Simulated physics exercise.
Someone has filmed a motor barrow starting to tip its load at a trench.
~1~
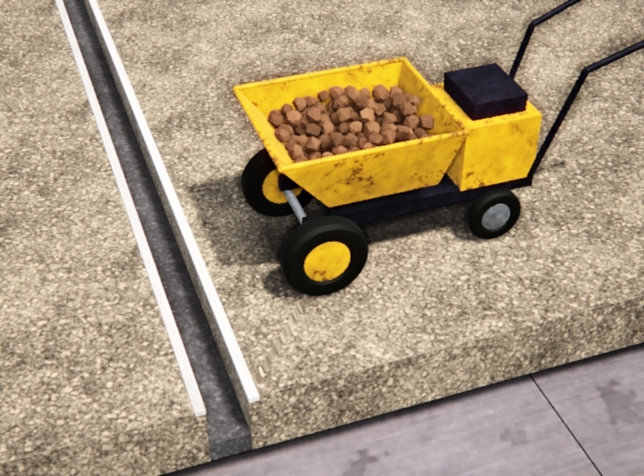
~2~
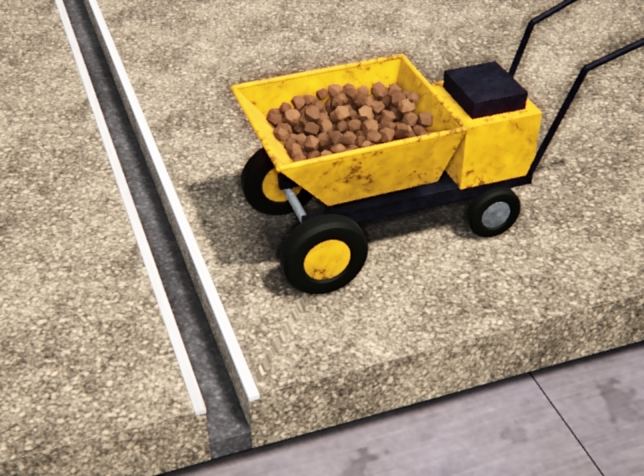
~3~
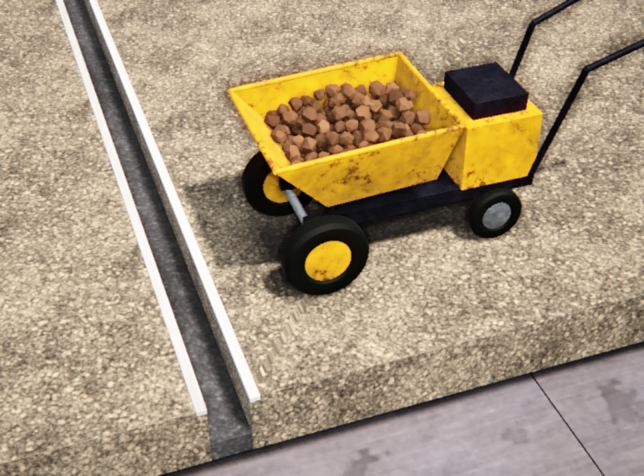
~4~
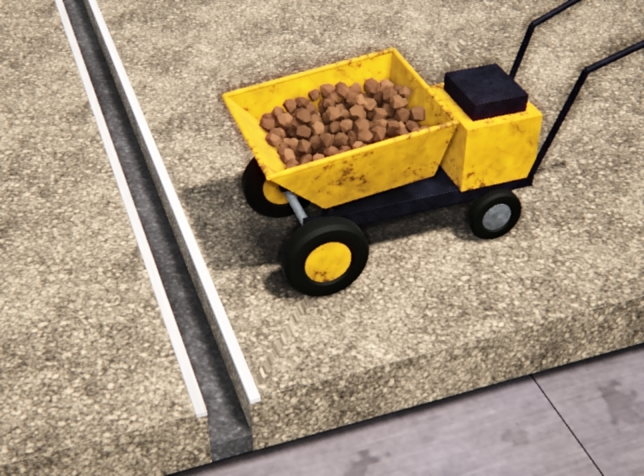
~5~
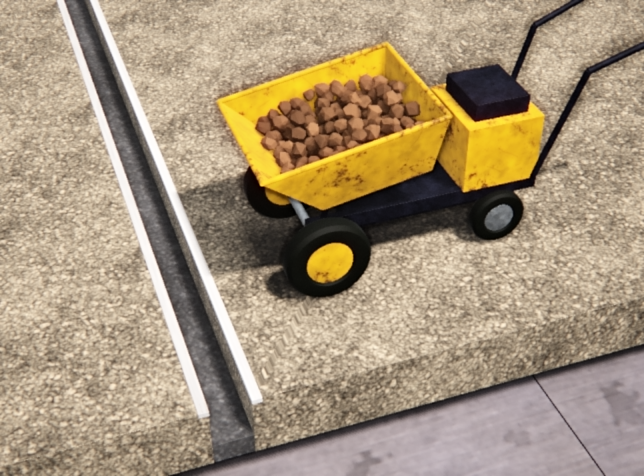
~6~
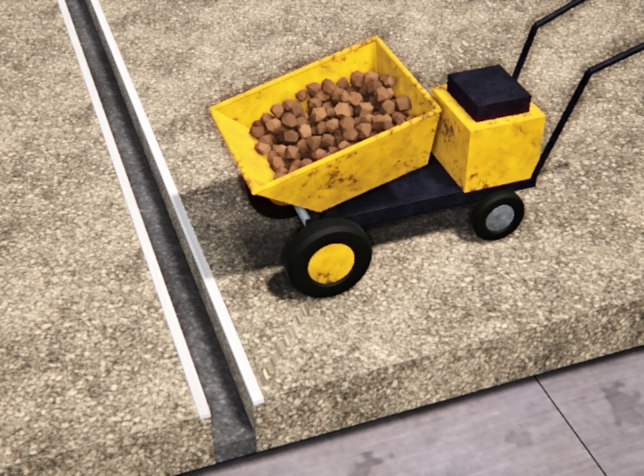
A yellow skip heaped with brown clods sits level on a small wheeled barrow, to the right of a narrow, white-edged trench. The skip then tilts gradually down toward the left, its rear rising away from the yellow box behind, while the clods shift slightly and the wheels stay in place.
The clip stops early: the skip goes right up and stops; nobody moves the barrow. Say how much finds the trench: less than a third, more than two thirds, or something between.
The trench ends with between a third and two thirds of it.
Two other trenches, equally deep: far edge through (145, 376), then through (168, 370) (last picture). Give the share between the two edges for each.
Roughly 100 per cent, and 80 per cent.
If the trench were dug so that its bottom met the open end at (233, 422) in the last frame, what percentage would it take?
Some 30 per cent.
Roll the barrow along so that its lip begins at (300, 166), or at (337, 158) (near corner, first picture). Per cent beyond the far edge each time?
First some 30, then 10 per cent.
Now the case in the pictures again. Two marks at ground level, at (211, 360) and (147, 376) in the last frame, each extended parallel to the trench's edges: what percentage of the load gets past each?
About 70 and 20 per cent.
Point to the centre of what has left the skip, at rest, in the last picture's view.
Roughly at (170, 277).
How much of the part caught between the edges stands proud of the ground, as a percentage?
It comes to 15 per cent or so.
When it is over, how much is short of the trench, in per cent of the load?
About 0 per cent.
Shortly afterwards, skip tipped steeply; the whole lot in the skip.
Next, skip tipped right over; near two thirds in the skip; a little in or heaped over the trench; near a quarter beyond it; only a few falling.
Some moments later, skip tipped right over; a little in the skip; near half in or heaped over the trench; near half beyond it.
In the end, skip tipped right over; only a few in the skip; near half in or heaped over the trench; near half beyond it.
